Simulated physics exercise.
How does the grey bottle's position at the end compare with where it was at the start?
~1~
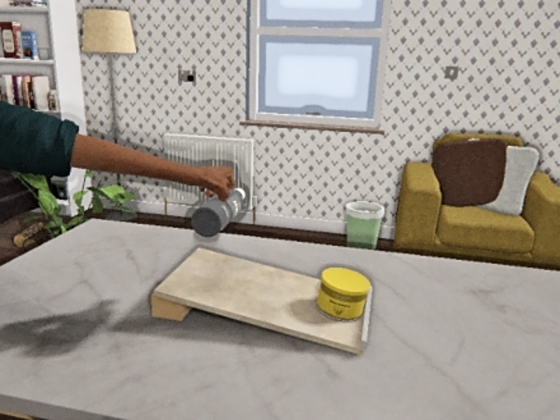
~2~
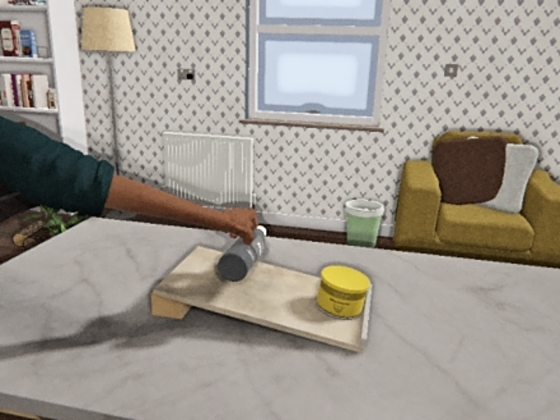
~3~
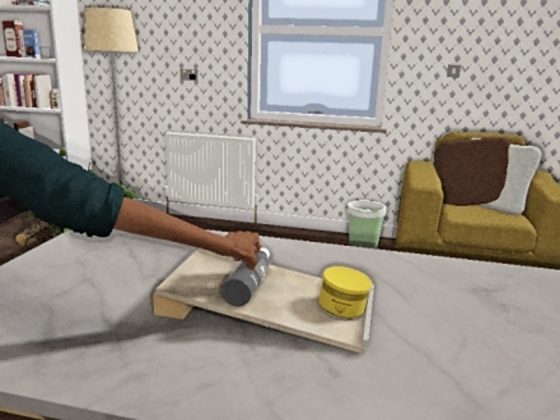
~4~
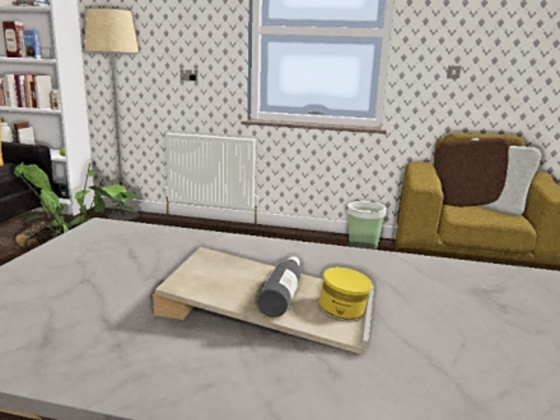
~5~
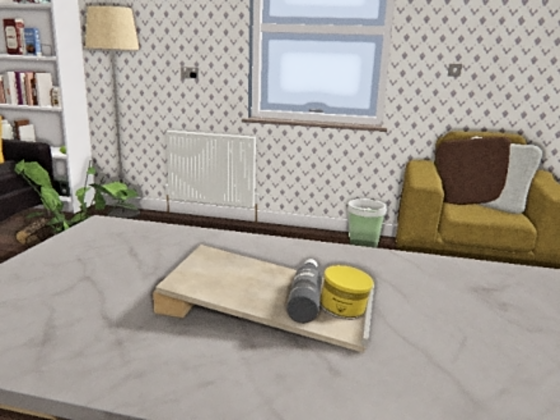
At the start the grey bottle is held in a hand above the raised left part of the board. By the end it lies on its side lower down the board, right beside the yellow tub.
